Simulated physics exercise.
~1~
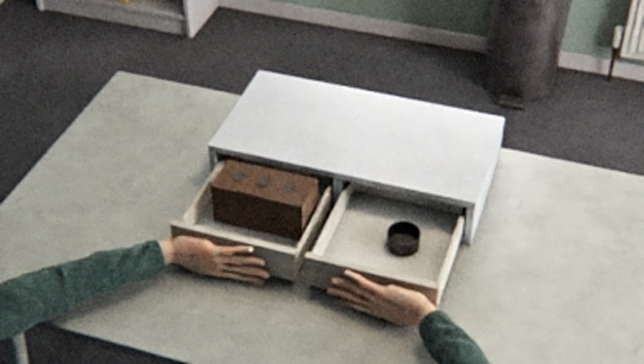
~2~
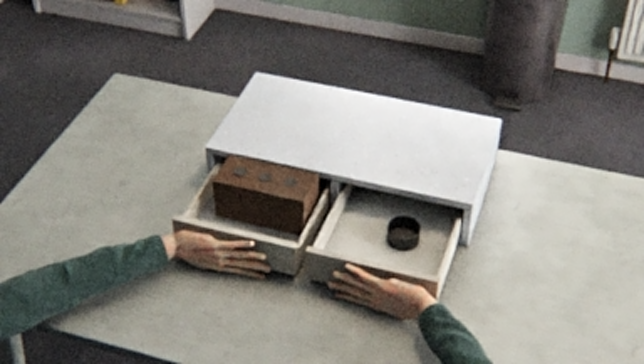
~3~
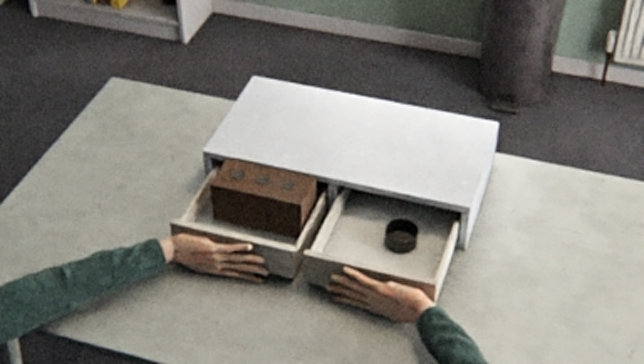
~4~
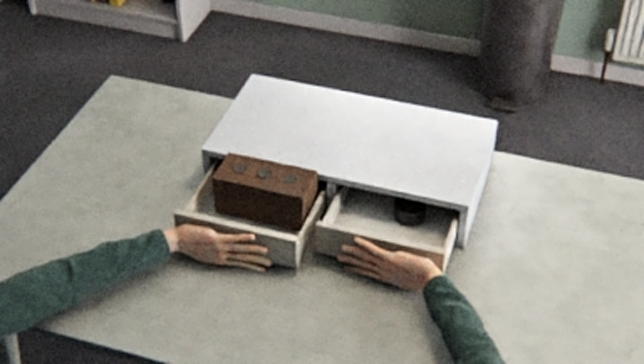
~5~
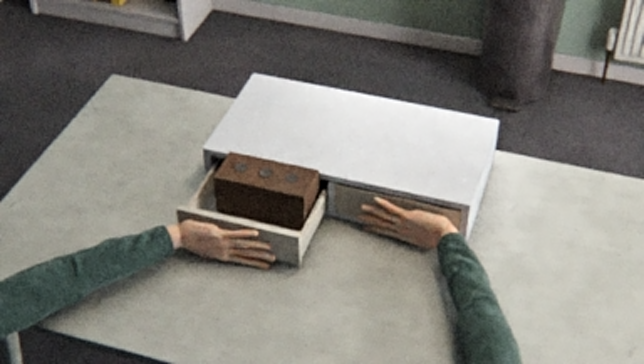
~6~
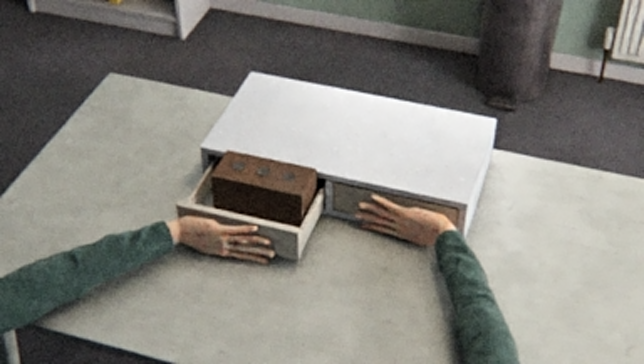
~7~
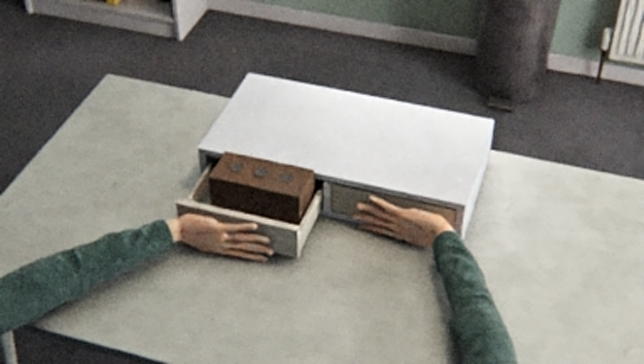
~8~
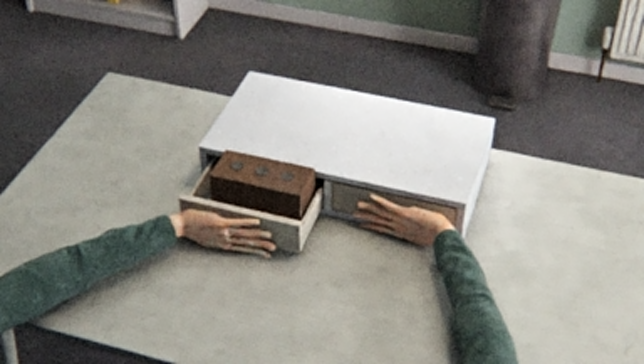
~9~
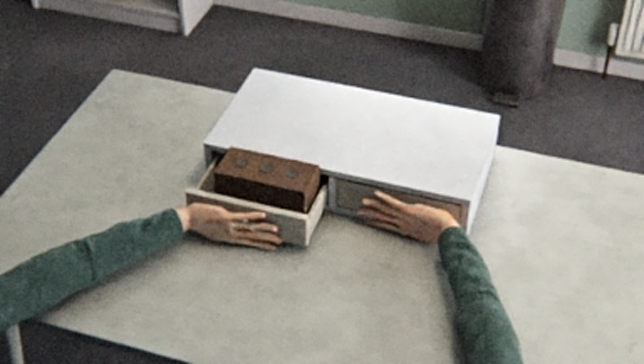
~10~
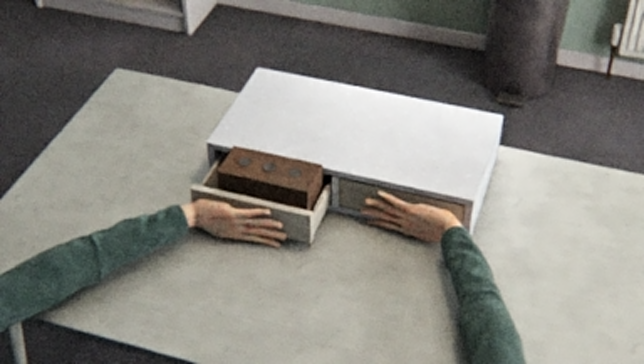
The footage shows two hands pushing the open drawers of a low white cabinet on a table, the left holding a brown brick and the right a small black cup. The right drawer slides fully shut, while the left moves in slightly and stays ajar with the brick still showing.
